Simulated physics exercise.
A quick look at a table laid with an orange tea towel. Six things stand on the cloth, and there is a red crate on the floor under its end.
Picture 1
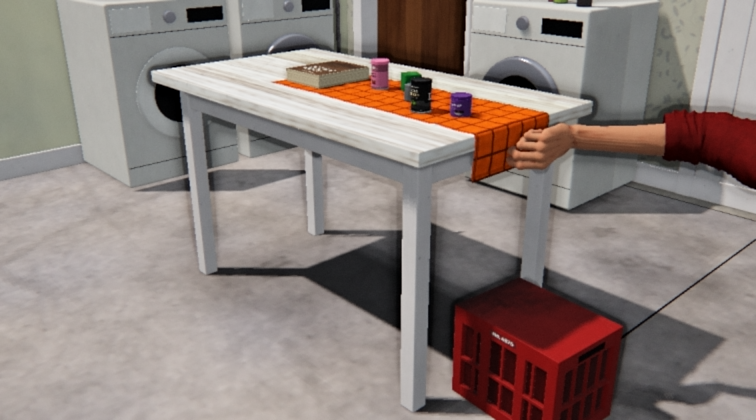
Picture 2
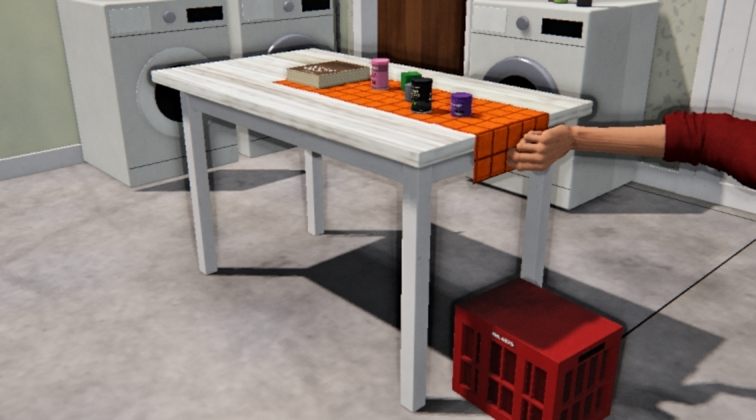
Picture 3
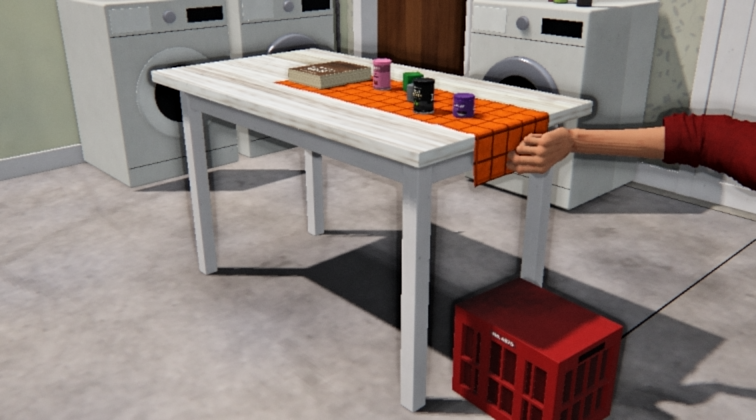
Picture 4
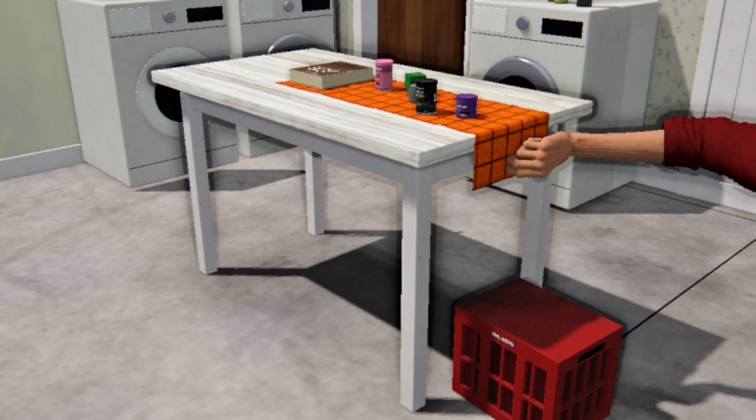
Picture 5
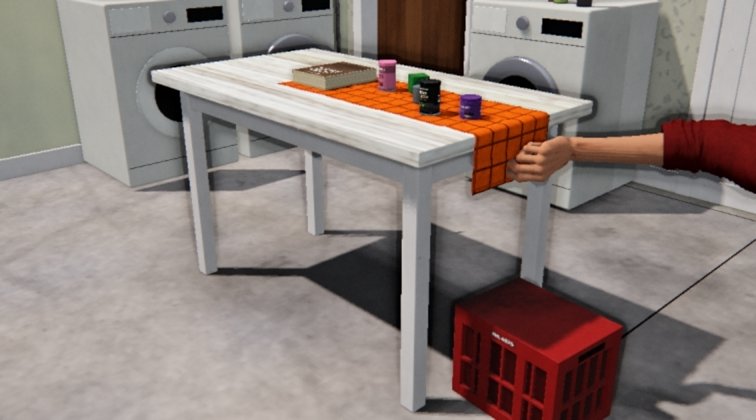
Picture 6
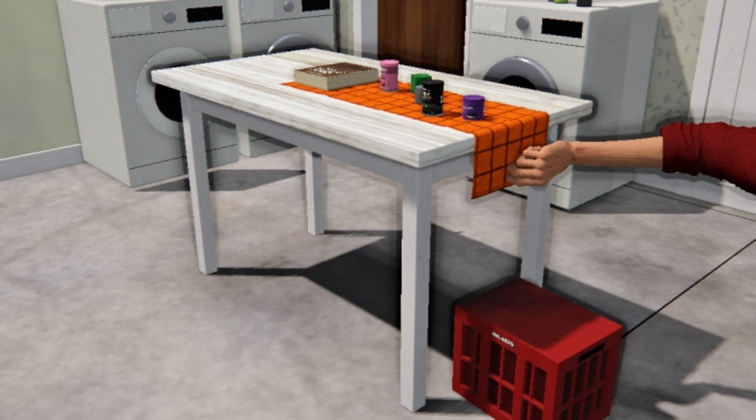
A hand slowly pulls an orange cloth rightward along a white table, carrying the objects on it.
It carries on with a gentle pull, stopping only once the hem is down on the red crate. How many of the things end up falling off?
In all, three slip off.
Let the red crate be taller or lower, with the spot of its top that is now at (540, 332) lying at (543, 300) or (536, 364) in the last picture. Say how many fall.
2 and 4.
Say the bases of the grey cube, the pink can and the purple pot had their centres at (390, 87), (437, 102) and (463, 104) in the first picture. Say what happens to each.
The grey cube stays put; the pink can topples down; and the purple pot topples down.
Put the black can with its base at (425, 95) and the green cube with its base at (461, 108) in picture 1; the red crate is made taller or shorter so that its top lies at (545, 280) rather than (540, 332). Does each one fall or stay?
First the black can: It is still up there. Then the green cube: It ends off the top.
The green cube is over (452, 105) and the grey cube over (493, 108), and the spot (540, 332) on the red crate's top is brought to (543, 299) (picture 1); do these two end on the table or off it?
So the green cube leaves, and the grey cube leaves.
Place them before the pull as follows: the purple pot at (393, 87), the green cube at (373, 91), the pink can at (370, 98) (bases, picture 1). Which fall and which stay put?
Purple pot kept, green cube kept, pink can kept.
A little later, hem near (507, 246); purple pot gone.
Next, hem on the crate; purple pot, black can and grey cube gone.
When it is over, hem on the crate; purple pot, black can and grey cube gone. It carries off three.
